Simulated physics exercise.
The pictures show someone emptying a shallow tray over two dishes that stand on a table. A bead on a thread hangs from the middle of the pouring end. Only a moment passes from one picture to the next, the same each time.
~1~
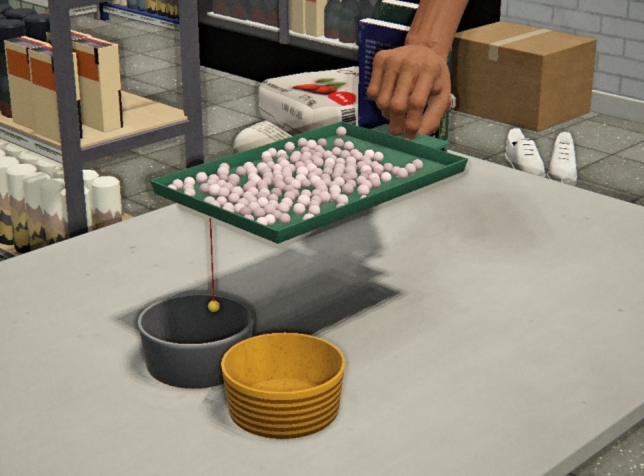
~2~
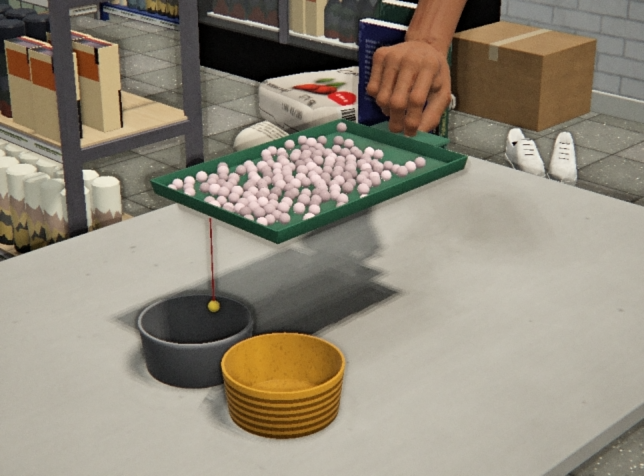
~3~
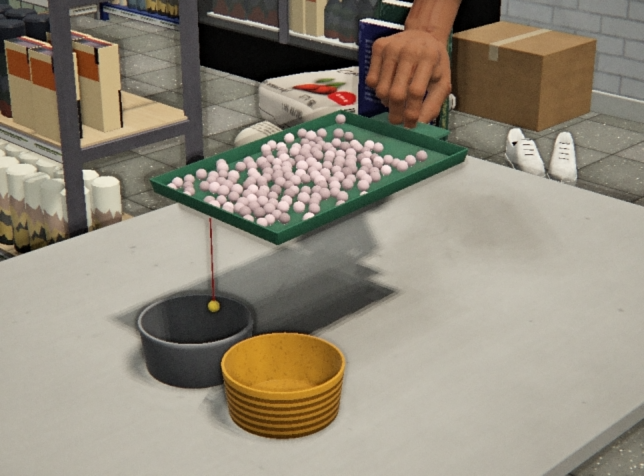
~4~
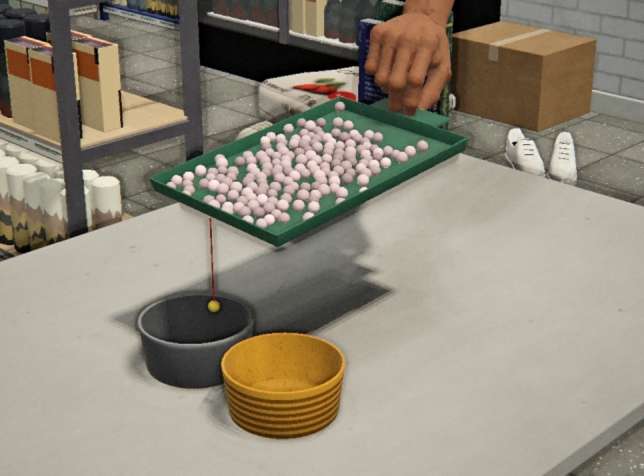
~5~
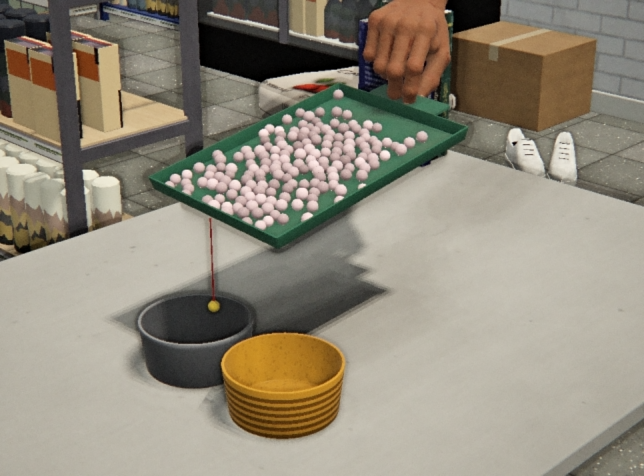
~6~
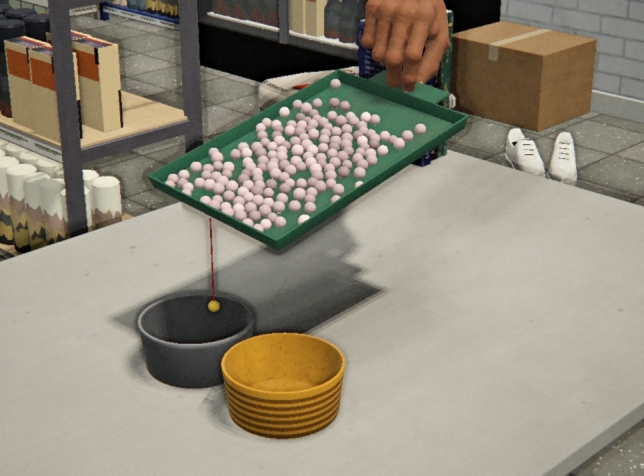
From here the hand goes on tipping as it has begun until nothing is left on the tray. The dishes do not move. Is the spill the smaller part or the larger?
They take over half between them.
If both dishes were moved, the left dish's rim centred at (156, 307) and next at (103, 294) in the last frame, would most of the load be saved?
First most of it, then under half.
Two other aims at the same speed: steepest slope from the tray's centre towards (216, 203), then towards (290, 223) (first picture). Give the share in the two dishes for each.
First some 40, then 80 per cent.
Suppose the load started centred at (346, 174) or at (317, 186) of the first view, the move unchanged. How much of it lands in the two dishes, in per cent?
Near 80 % and 70 %.
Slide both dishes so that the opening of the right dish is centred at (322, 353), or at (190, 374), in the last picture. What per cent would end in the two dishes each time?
About 20 and 40 per cent.
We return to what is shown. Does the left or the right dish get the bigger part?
That is the dish on the right.
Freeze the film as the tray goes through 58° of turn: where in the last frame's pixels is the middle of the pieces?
Roughly at (252, 192).
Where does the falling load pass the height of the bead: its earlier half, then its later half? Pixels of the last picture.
At about (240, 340), then at (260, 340).
Soon after the last picture, tray tipped steeply; nearly all on the tray; a small part in the right dish; a stray few outside both; a small part in the air.
A little later, tray tipped right over; a stray few on the tray; about half in the right dish; a small part in the left dish; about a quarter outside both; a small part in the air.
Later still, tray tipped past a quarter turn; about two thirds in the right dish; a small part in the left dish; about a quarter outside both.
By the end, tray tipped past a quarter turn; about two thirds in the right dish; a small part in the left dish; about a quarter outside both.
